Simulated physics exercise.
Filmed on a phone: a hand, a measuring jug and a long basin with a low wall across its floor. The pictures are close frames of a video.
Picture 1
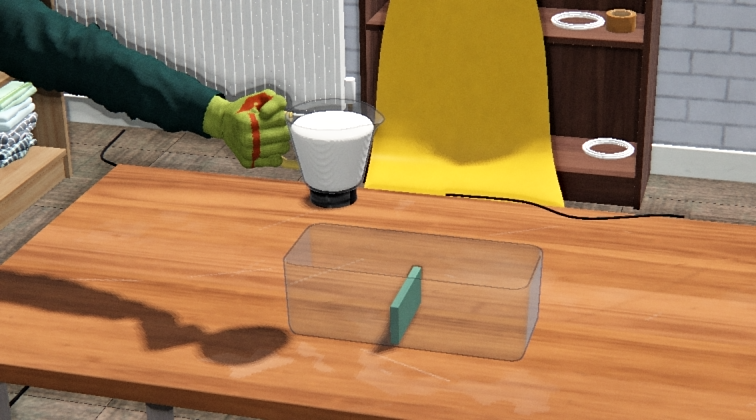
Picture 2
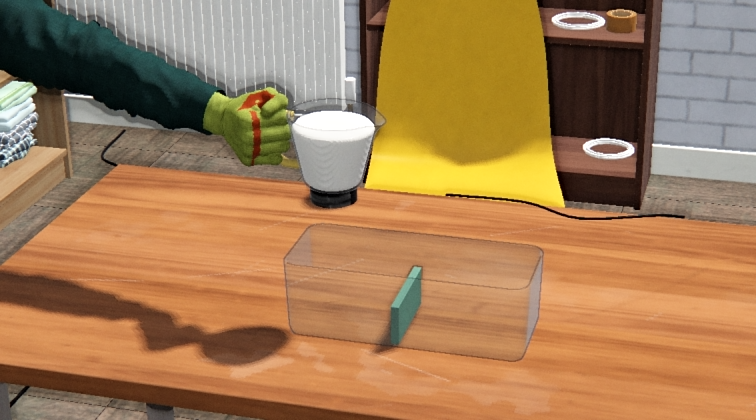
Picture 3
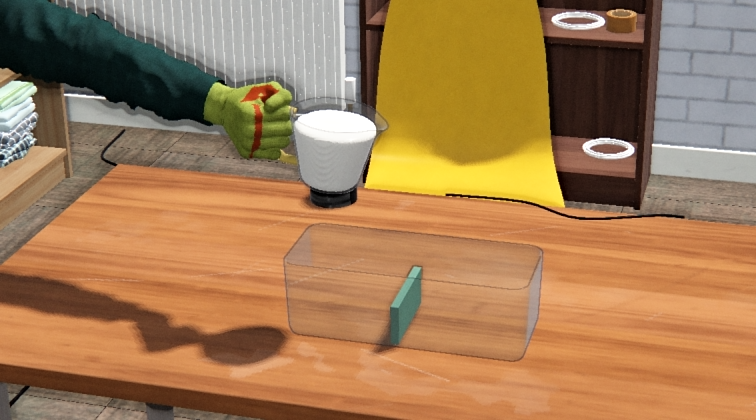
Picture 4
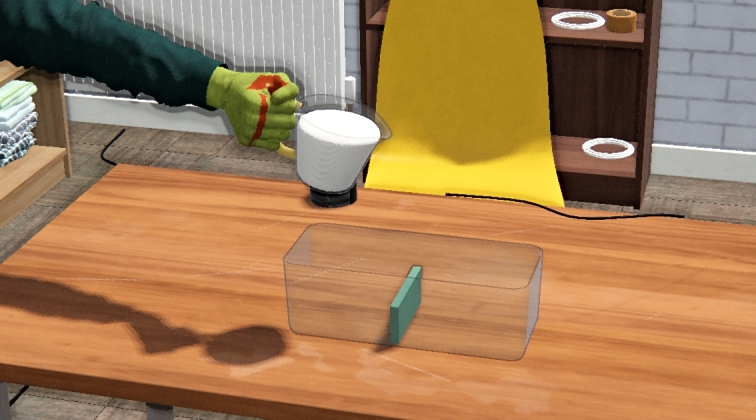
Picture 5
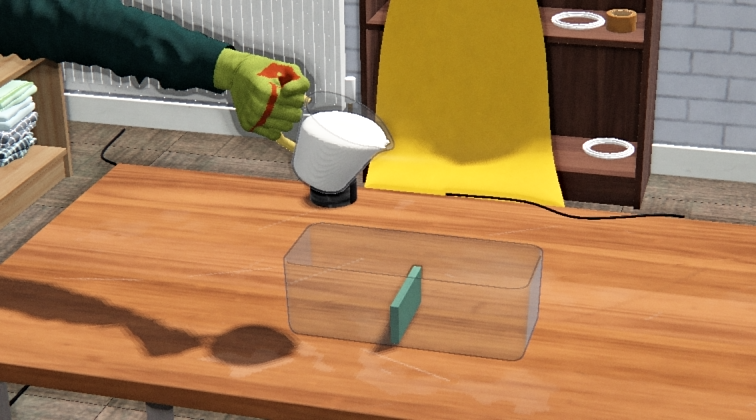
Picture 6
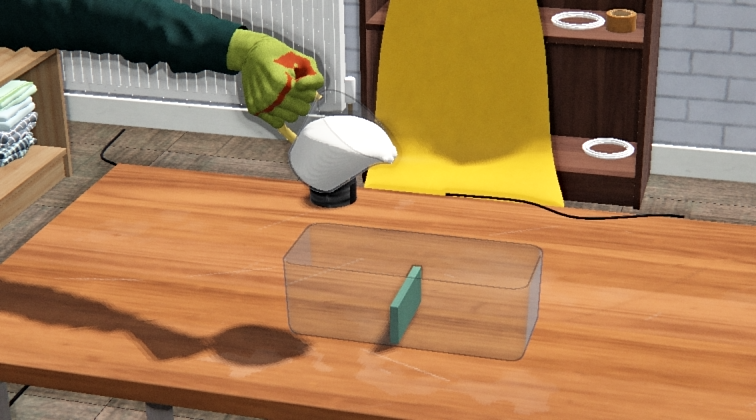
A clear measuring jug of white milk, held by a green-gloved hand in a dark green sleeve at upper left, starts upright and leans steadily further to the right, the milk sliding towards its right rim. Below it, a transparent long basin with a low green wall across its floor rests on a wooden table. The unmoving view looks slightly down on a room with yellow cloth and brown shelves behind.
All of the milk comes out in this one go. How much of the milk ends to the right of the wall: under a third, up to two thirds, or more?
It comes to from a third to two thirds.
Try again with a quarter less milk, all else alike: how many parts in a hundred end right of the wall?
About 35 per cent.
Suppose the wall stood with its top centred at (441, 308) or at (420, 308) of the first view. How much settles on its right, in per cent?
Roughly 20 per cent, and 40 per cent.
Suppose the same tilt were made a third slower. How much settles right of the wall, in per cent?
About 65 per cent.
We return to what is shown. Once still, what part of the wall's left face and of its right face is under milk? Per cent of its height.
Left: 30 %. Right: 20 %.
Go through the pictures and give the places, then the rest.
In the first frame, it leans 0°; its right rim is at (384, 120); the milk meets the walls at (294, 120) and (374, 127); the long basin's rim runs from (296, 243) to (536, 269); the wall's top is at (406, 288).
In the second frame, it leans 2°; its right rim is at (386, 122); the milk meets the walls at (295, 120) and (375, 128).
In the third frame, it leans 7°; its right rim is at (388, 127); the milk meets the walls at (297, 118) and (376, 130).
In the fourth frame, it leans 16°; its right rim is at (392, 136); the milk meets the walls at (301, 115) and (381, 134).
In the fifth frame, it leans 27°; its right rim is at (394, 147); the milk meets the walls at (306, 119) and (388, 140).
In the sixth frame, it leans 40°; its right rim is at (394, 161); the milk meets the walls at (300, 133) and (391, 151); 3 per cent is over the edge.
A moment on, the tilt is 110° and 24 per cent is still to pour, 4 is left of the wall and 40 right of it.
Next, the tilt is 112° and 1 per cent is still to pour, 42 is left of the wall and 47 right of it.
Then the tilt is 112° and 0 per cent is still to pour, 47 is left of the wall and 46 right of it.
Later the tilt is 112° and 0 per cent is still to pour, 48 is left of the wall and 47 right of it.
In the end 48 per cent lies left of the wall, 47 right of it and 5 outside.
